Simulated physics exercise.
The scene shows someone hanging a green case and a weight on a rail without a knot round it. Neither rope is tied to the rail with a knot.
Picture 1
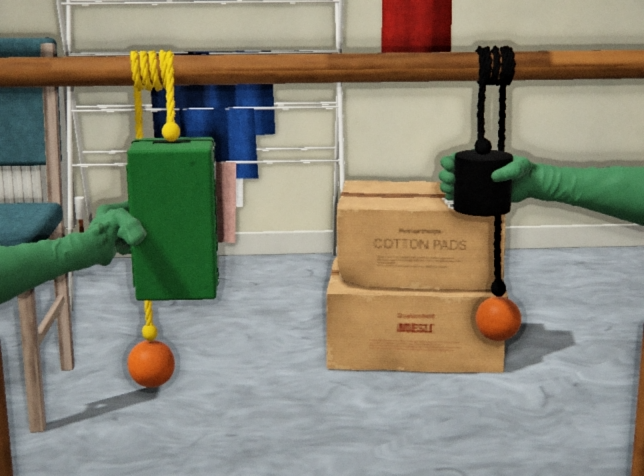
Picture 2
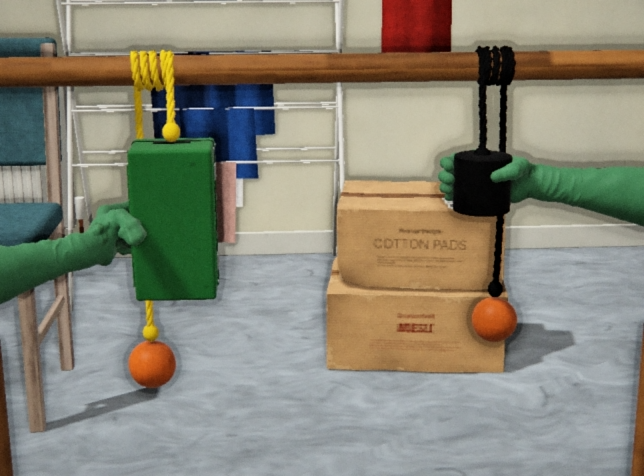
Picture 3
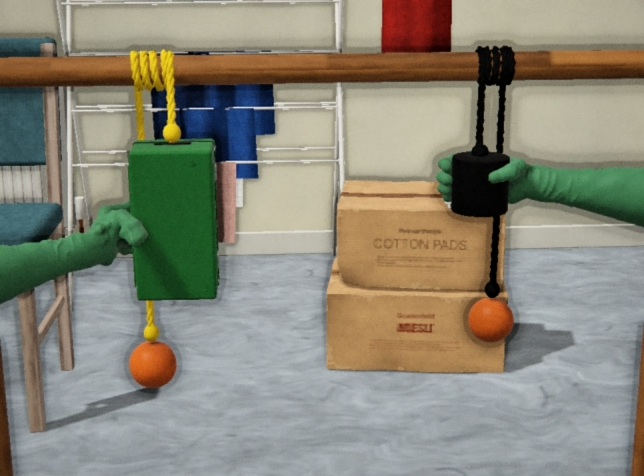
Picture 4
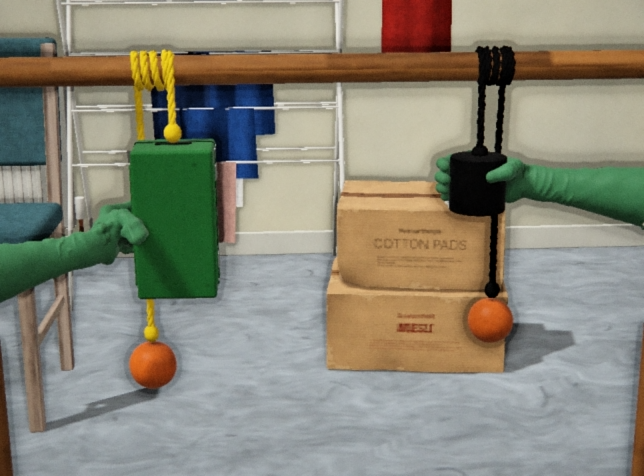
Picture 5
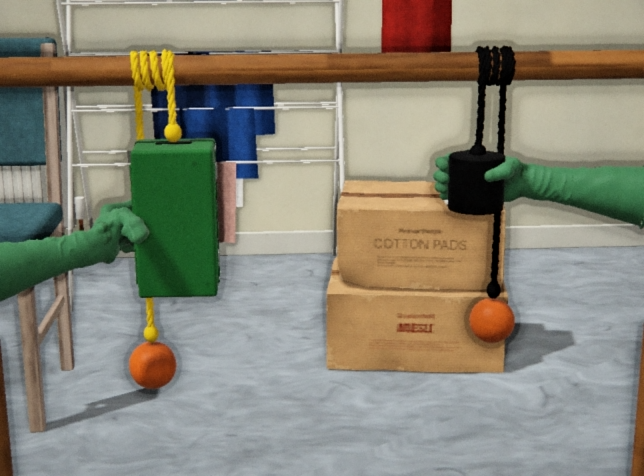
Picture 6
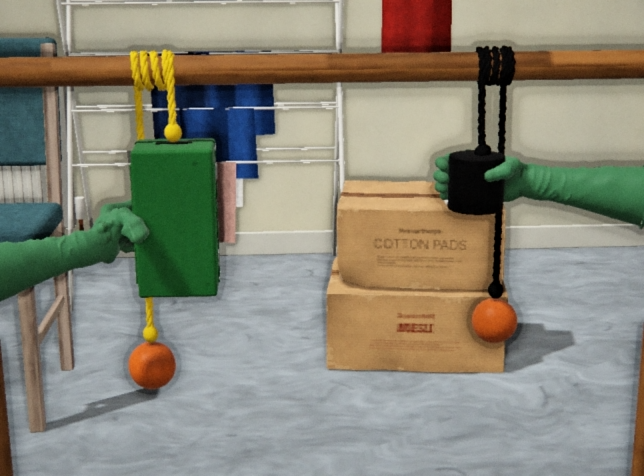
The clip shows two gloved hands holding a green case and a small black cylinder on yellow and black ropes looped over a wooden rail; the orange ball below the cylinder sways slightly while everything else stays nearly still.
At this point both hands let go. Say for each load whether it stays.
The green case stays; the weight stays.
Then, 0.34 s past the final frame, green case still up near (173, 177); weight still up near (479, 187).
Then, 0.80 s past the final frame, green case still up near (178, 191); weight still up near (480, 186).
When it is over, green case still up near (174, 199); weight still up near (481, 183). The green case is held and the weight keeps its height.
